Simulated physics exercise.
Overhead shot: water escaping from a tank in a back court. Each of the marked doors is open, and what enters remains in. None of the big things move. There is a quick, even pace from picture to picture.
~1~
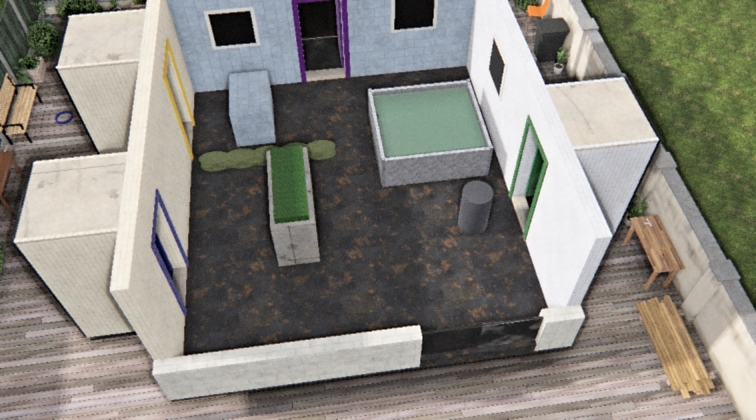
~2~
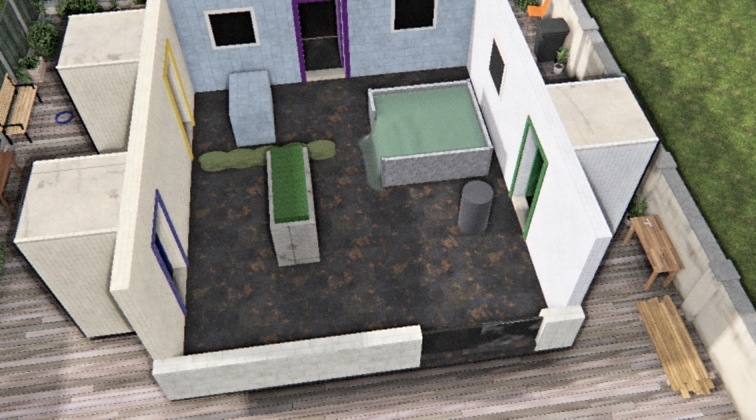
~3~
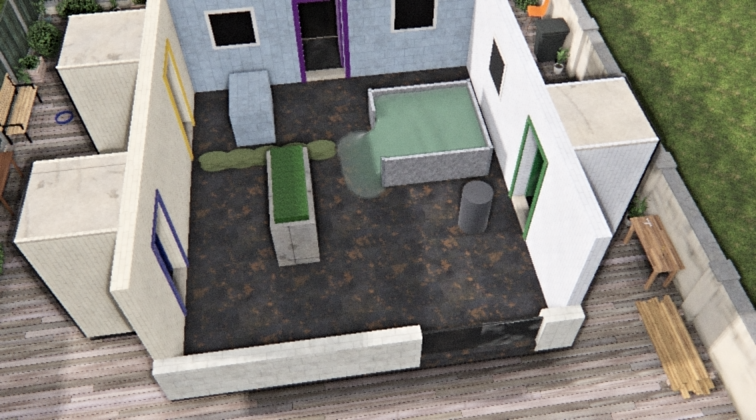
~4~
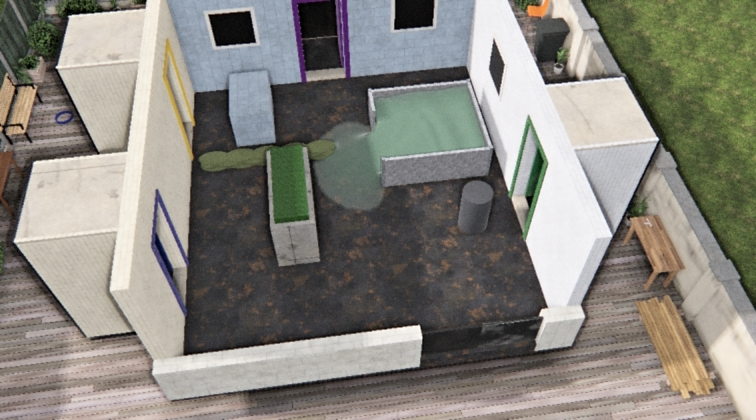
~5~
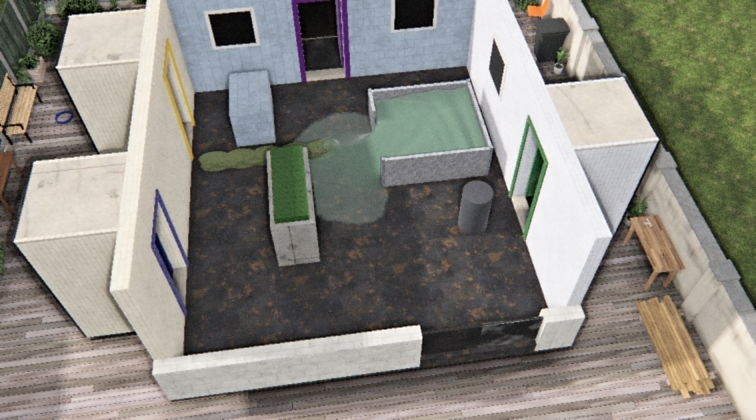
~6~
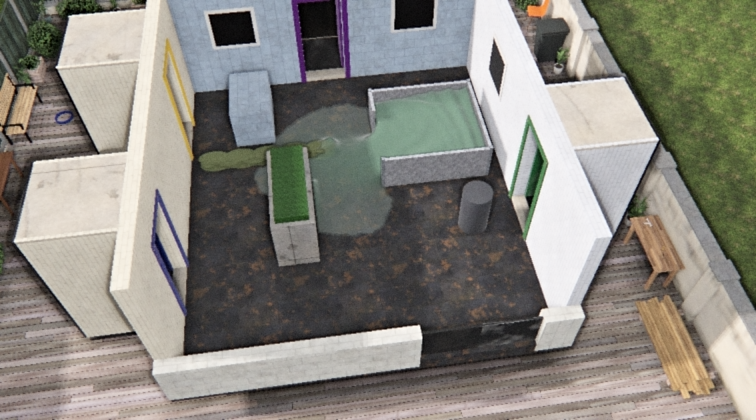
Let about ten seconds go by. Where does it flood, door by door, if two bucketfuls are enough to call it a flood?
At the purple door it does not flood; at the yellow door it does not flood; at the blue door it floods; at the green door it does not flood.
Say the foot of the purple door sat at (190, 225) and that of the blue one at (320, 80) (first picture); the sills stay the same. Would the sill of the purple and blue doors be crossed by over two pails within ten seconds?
Taking them in turn, the purple door crosses the limit and the blue door crosses the limit.
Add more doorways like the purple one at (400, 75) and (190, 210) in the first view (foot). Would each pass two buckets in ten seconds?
In turn, the first comes in lower and the second comes in higher.
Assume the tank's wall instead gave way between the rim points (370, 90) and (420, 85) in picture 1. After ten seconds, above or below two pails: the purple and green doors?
Purple: Over the line; green: Under the line.
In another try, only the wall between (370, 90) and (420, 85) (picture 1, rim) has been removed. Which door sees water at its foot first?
My pick: The one in purple.
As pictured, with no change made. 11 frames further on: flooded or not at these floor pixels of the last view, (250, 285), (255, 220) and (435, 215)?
In turn: Not flooded, free of water, free of water.
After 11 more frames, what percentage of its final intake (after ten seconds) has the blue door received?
It comes to around 0 percent of the ten-second total.
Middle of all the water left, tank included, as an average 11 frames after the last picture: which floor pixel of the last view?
Near pixel (355, 169).
A moment on, water covers 25 % of the floor; the purple door not reached, the yellow door not reached, the blue door not reached, the green door not reached.
Next, water covers 45 % of the floor; the purple door wet at the sill, nothing in, the yellow door wet at the sill, nothing in, the blue door wet at the sill, nothing in, the green door not reached.
Then, water covers 70 % of the floor; the purple door under two buckets in, the yellow door wet at the sill, nothing in, the blue door under two buckets in, the green door not reached.
Later, water covers 85 % of the floor; the purple door under two buckets in, the yellow door wet at the sill, nothing in, the blue door under two buckets in, the green door wet at the sill, nothing in.
In the end, water covers 95 % of the floor; the purple door under two buckets in, the yellow door wet at the sill, nothing in, the blue door over two buckets in, the green door wet at the sill, nothing in.
